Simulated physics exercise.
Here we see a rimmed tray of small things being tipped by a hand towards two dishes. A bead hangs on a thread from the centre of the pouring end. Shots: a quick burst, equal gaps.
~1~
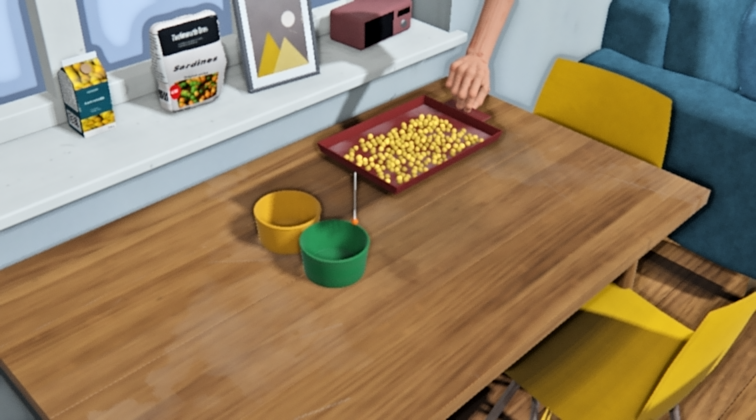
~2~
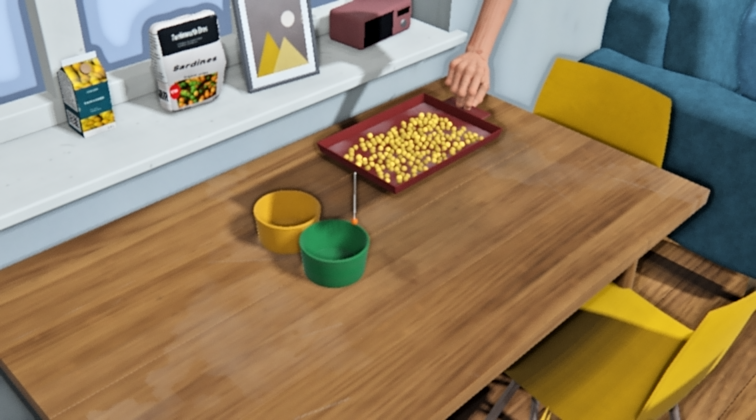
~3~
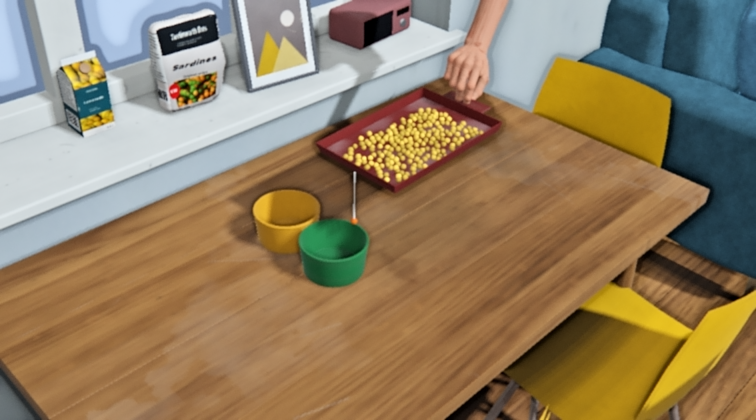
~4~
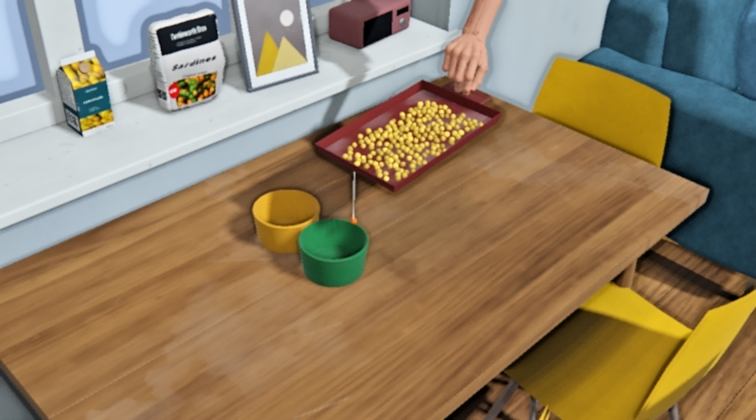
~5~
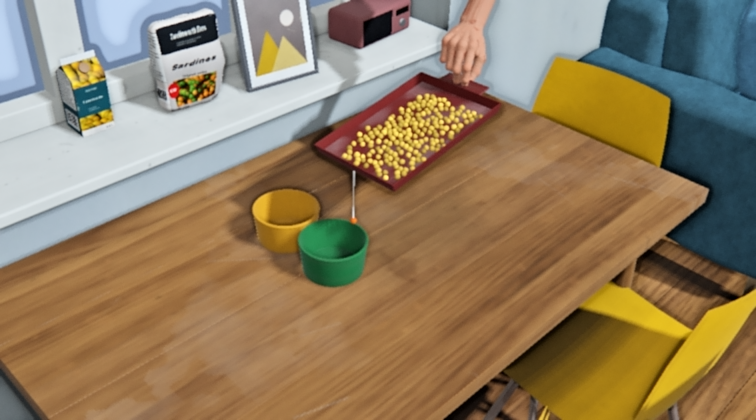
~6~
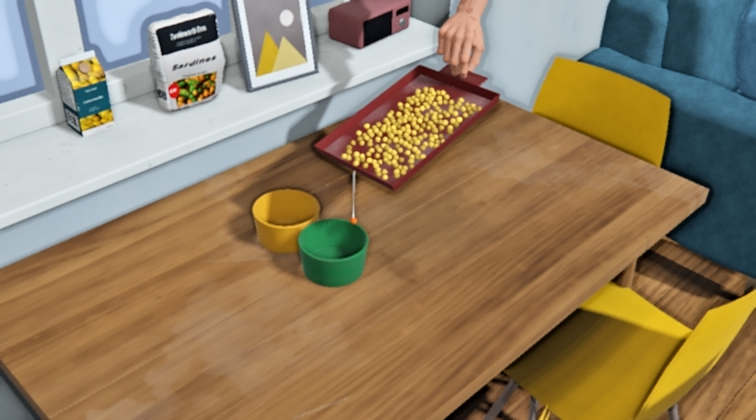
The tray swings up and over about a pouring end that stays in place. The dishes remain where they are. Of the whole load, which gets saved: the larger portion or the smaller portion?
The larger portion.
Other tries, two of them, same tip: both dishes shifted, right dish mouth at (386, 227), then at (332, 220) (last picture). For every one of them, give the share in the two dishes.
First try: Roughly 10 per cent; second try: Roughly 50 per cent.
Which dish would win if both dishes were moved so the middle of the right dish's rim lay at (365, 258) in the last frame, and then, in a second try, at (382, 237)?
In the first try it's the one on the left, and in the second it's the one on the left.
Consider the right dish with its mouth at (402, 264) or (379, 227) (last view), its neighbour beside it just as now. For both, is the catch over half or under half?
Catch, run one: Below the halfway mark; run two: Below the halfway mark.
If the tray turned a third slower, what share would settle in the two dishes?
I'd put it at some 90 per cent.
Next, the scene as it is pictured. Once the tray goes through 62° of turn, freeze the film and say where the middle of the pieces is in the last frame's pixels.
Roughly at (354, 148).
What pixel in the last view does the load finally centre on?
Resting centre, last picture - approx. (320, 259).
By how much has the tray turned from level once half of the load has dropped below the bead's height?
Roughly 110°.
Shortly afterwards, tray tipped steeply; all but a few on the tray; only a few in the left dish; only a few in the air.
Next, tray tipped past a quarter turn; the bulk on the tray; only a few in the right dish; a little in the left dish; only a few outside both; a little in the air.
Some moments later, tray tipped past a quarter turn; near half in the right dish; near a quarter in the left dish; near a quarter outside both.
In the end, tray tipped past a quarter turn; near half in the right dish; near a quarter in the left dish; near a quarter outside both.
